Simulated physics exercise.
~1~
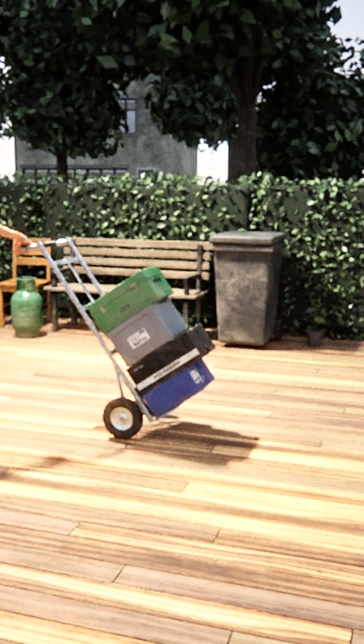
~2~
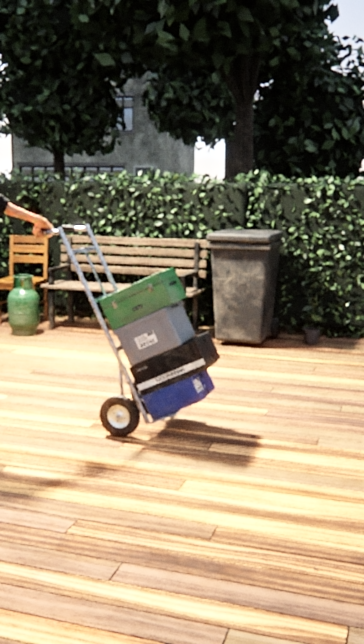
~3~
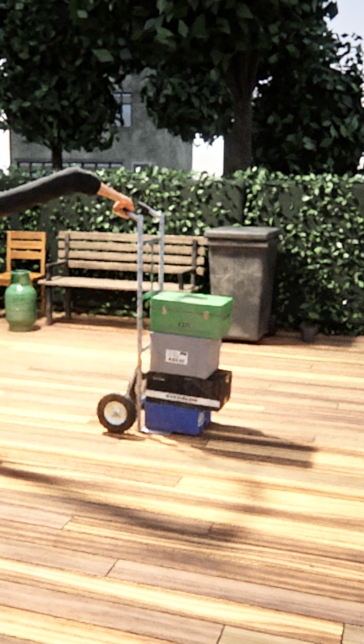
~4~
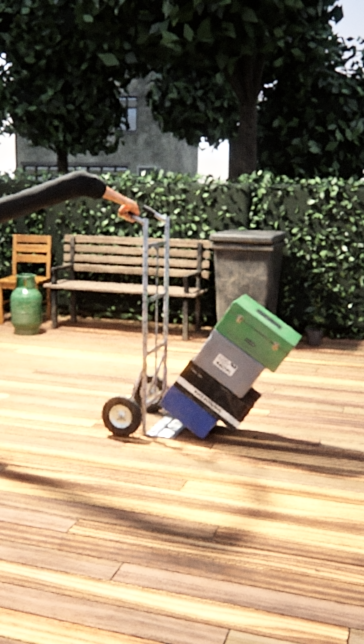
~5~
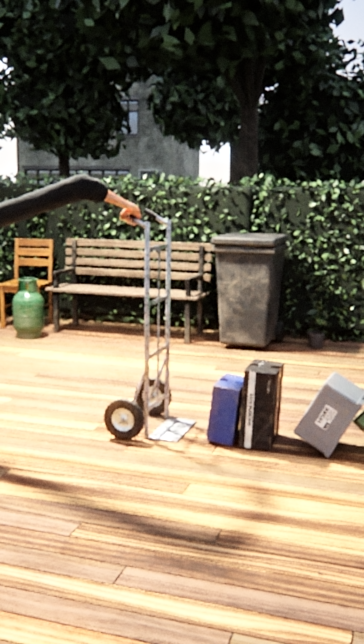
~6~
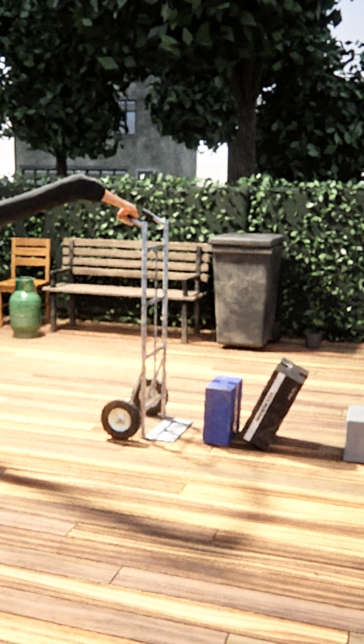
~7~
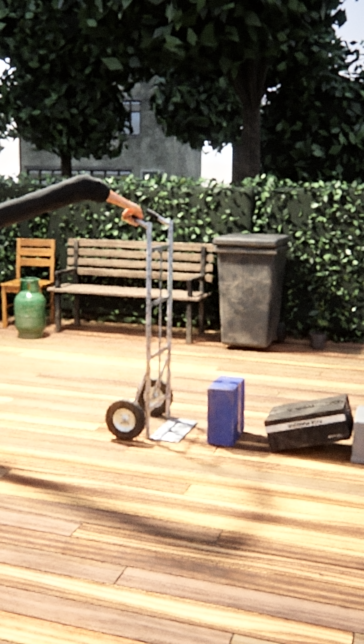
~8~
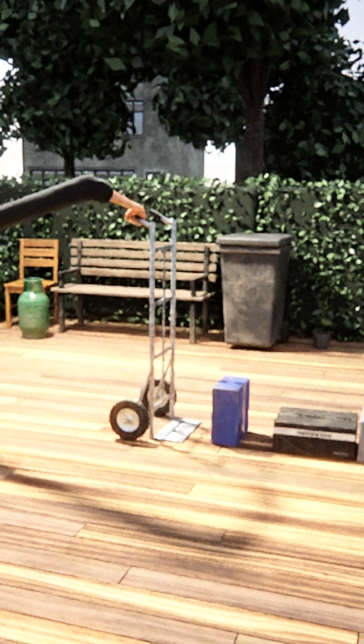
On a sunlit wooden deck, seen from the side by a slightly swaying view, a bench, a chair, a green gas bottle and a dark bin stand before a hedge. A hand at the left holds a tilted sack truck stacked with a blue box, a black box, a grey tote and a green toolbox on top. The arm swings the truck upright, and it stops abruptly. The stack keeps tipping and topples forward to the right. The green toolbox and grey tote land farthest away, while the black box tips over beyond the blue one. Finally, the blue box stands on its side near the upright, still-held truck, with the black box and partly visible tote to its right.
